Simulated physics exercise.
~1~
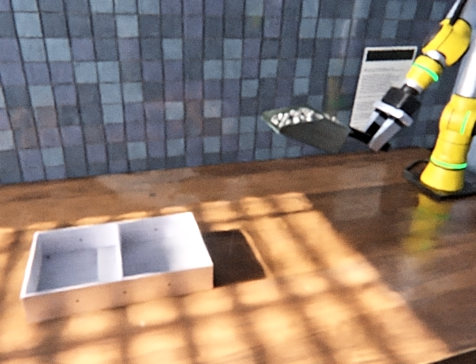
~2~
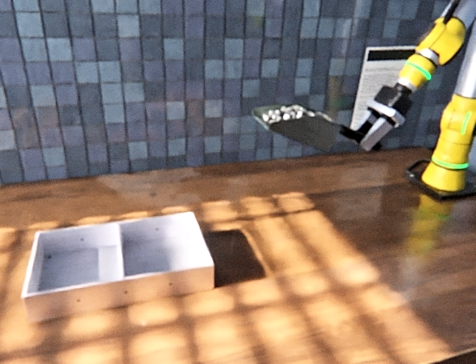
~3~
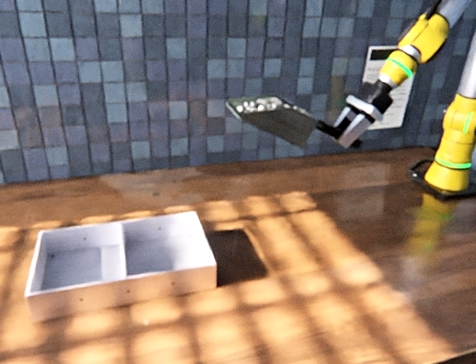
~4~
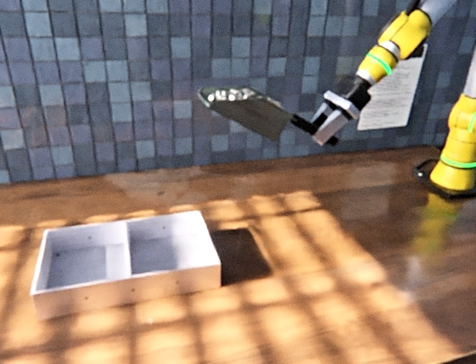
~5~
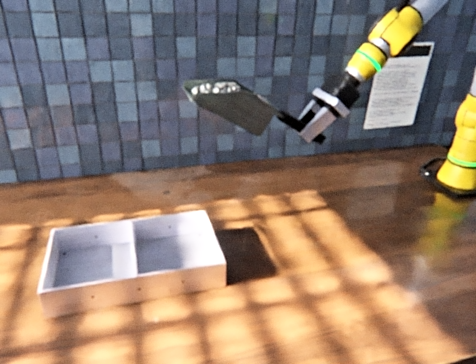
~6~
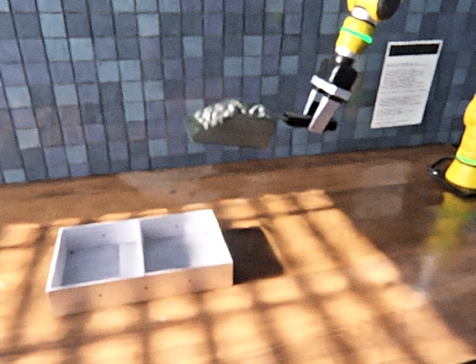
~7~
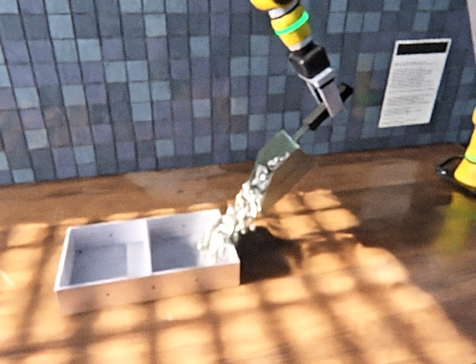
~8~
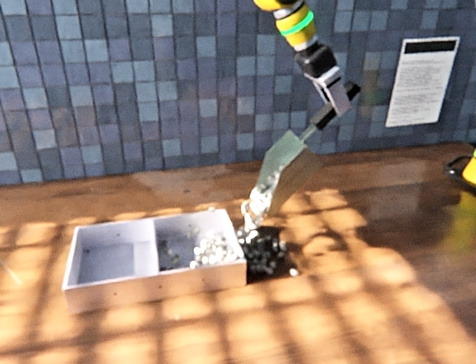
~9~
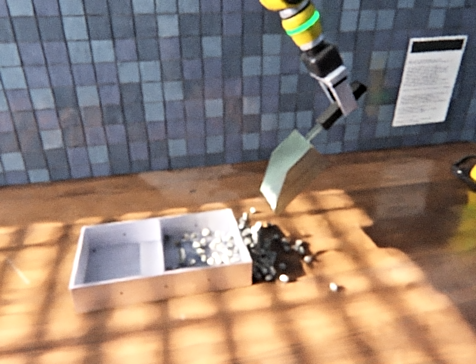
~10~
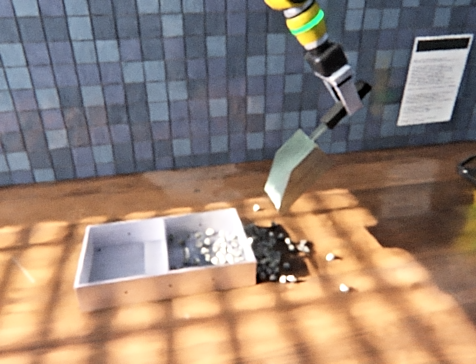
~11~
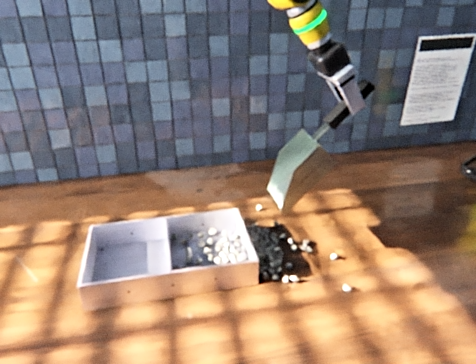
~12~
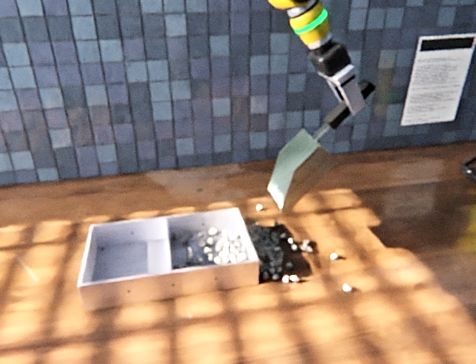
At the start, a yellow and black robot arm holds a scoop of small pale pebbles above a wooden table, with a white two-part box at the left. The arm carries the scoop left, keeping it fairly level against the blue tiled wall. It then swings the scoop round and tips it steeply, and the pebbles pour down at the box's right edge. Some land in the right compartment, while many others spill onto the table beside it. The emptied scoop hangs tilted and still, with the left compartment empty and pebbles scattered outside the box.
